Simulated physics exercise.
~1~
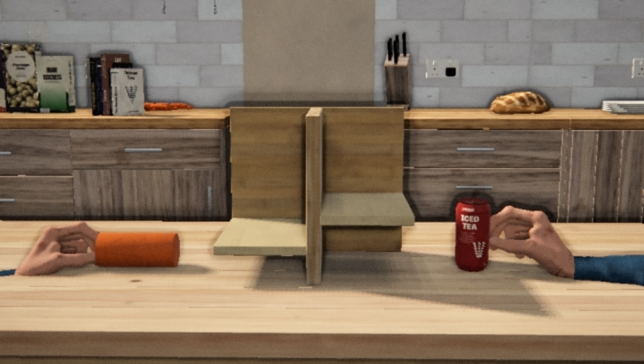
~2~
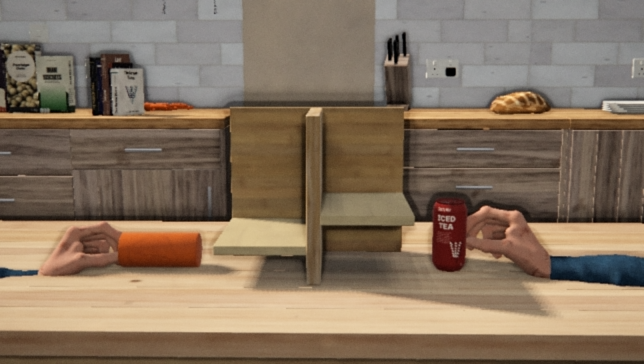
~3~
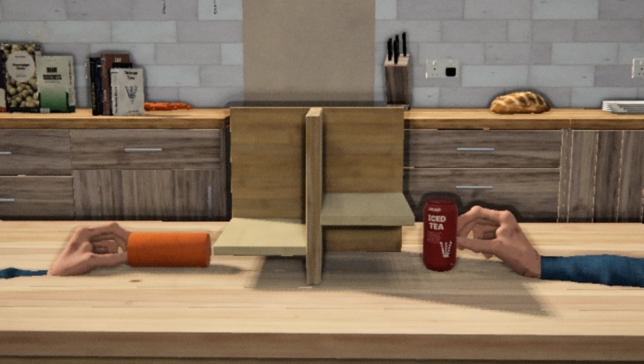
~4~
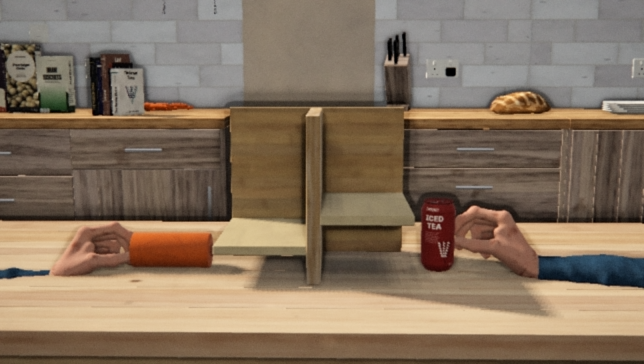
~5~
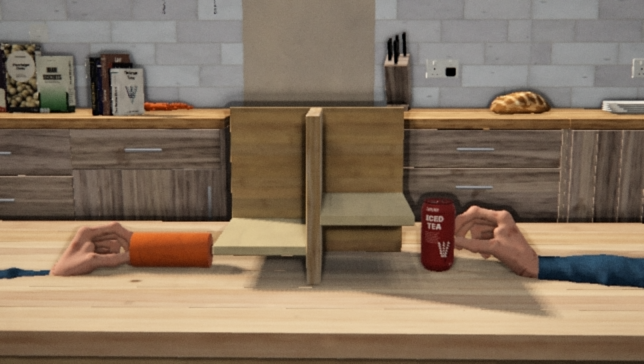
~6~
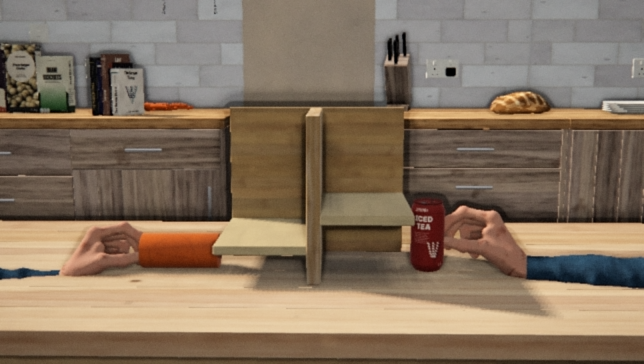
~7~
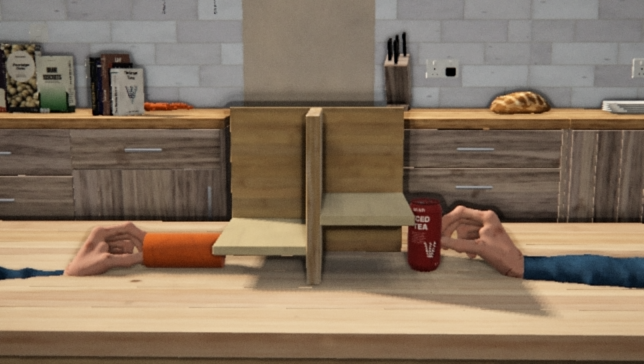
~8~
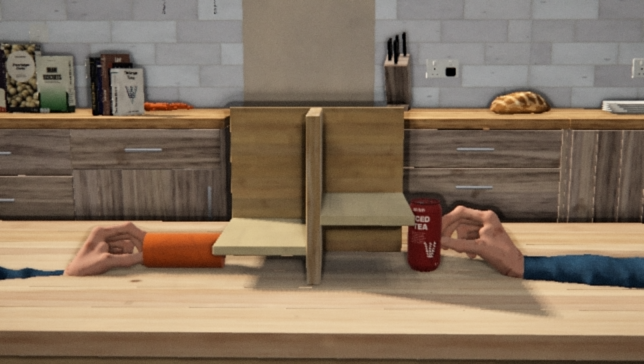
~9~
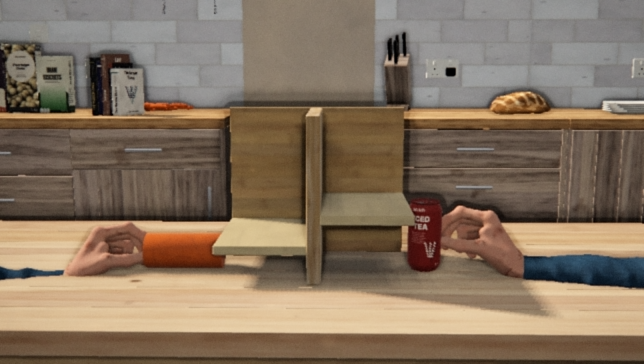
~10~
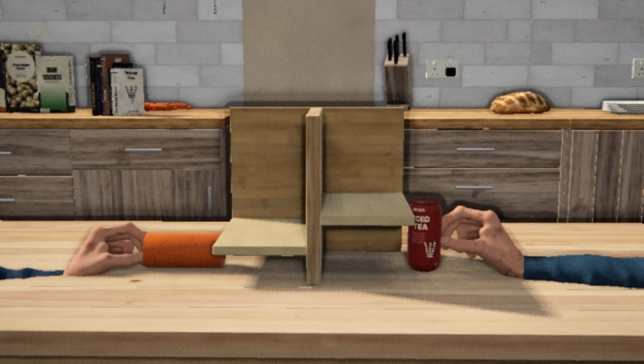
In a kitchen, two hands slid an orange candle lying on its side and an upright red can inward from left and right toward a small wooden rack, pausing briefly before both stopped at its low shelves, with the hands still holding them.
